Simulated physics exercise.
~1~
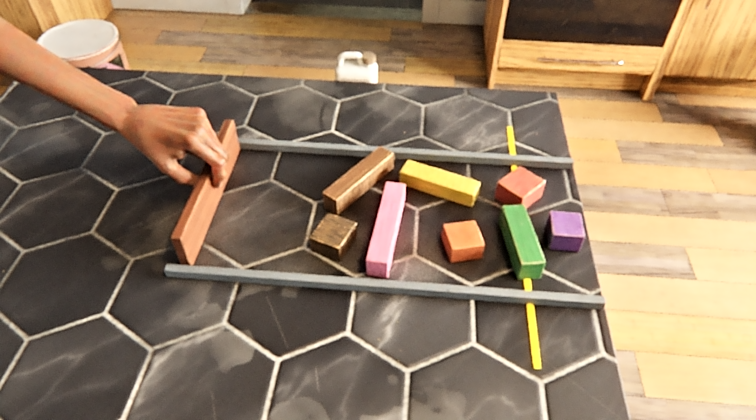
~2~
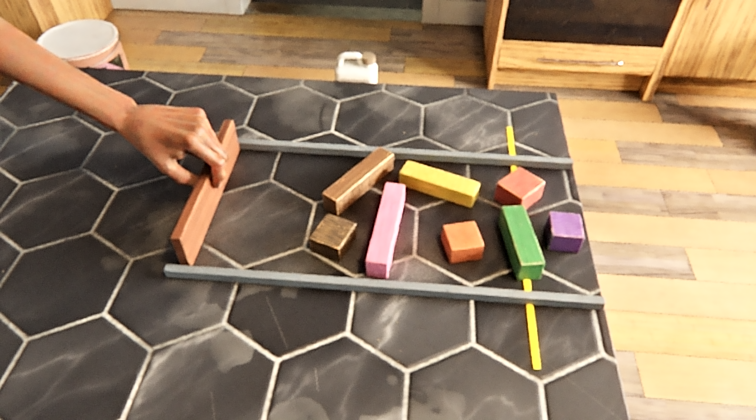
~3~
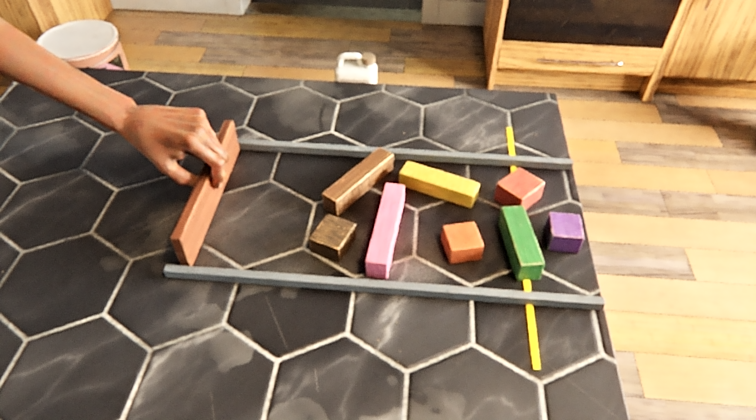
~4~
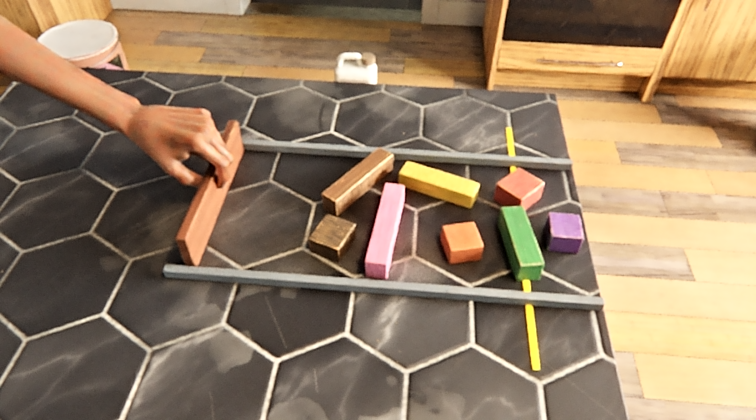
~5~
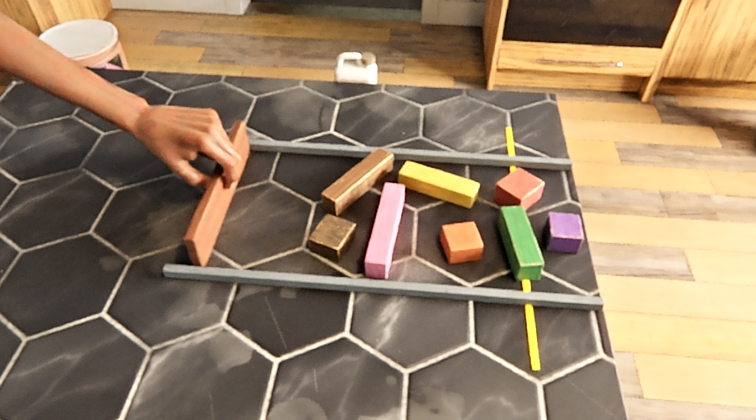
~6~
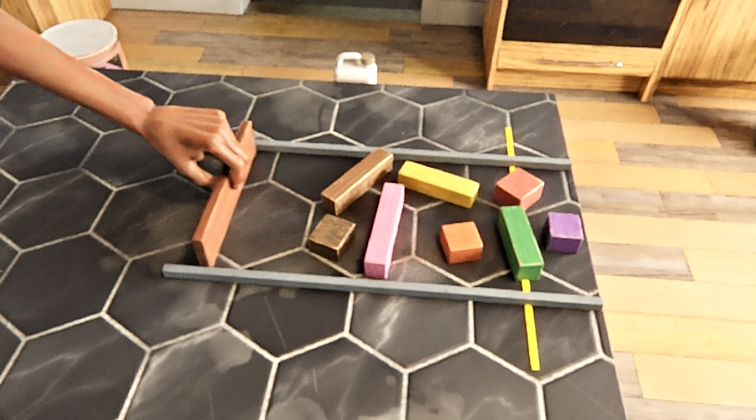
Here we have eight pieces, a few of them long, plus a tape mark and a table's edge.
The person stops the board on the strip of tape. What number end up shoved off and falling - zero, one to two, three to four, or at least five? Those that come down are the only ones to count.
It sends over the edge three or four pieces.
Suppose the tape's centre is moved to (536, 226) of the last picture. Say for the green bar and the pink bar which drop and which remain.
Outcome - green bar topples off, pink bar is left in place.
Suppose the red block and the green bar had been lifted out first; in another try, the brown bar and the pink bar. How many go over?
Result, first then second: 2, 3.
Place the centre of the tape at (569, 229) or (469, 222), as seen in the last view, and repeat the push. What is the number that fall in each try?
Counts per try: 6 and 1.
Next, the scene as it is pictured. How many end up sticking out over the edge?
Expected count: 1.
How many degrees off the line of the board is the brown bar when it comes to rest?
Near 0 degrees.
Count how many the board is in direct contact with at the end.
The count comes out at 2.
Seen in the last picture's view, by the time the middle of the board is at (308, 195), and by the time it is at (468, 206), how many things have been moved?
By then 0, and later 8.
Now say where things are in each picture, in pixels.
The first picture shows purple block (564, 232); red block (520, 190); green bar (521, 241); board (210, 188); tape (521, 224).
The second picture shows red block (519, 190); pink bar (387, 228).
The third picture shows green bar (520, 242); brown bar (359, 181).
The fourth picture shows purple block (563, 233); yellow bar (438, 184).
The fifth picture shows red block (518, 191); orange block (461, 243).
The sixth picture shows purple block (563, 233); red block (518, 191); green bar (519, 242); board (228, 190); tape (519, 225).
Early on, none off yet; purple block at rest near (563, 233); red block at rest near (518, 191); green bar at rest near (519, 242).
A while later, none off yet; purple block at rest near (563, 233); red block travelled about its own width near (546, 195); green bar moving near (530, 244).
Finally, the number that fall off is three or four; lost, orange block, green bar, red block and purple block.
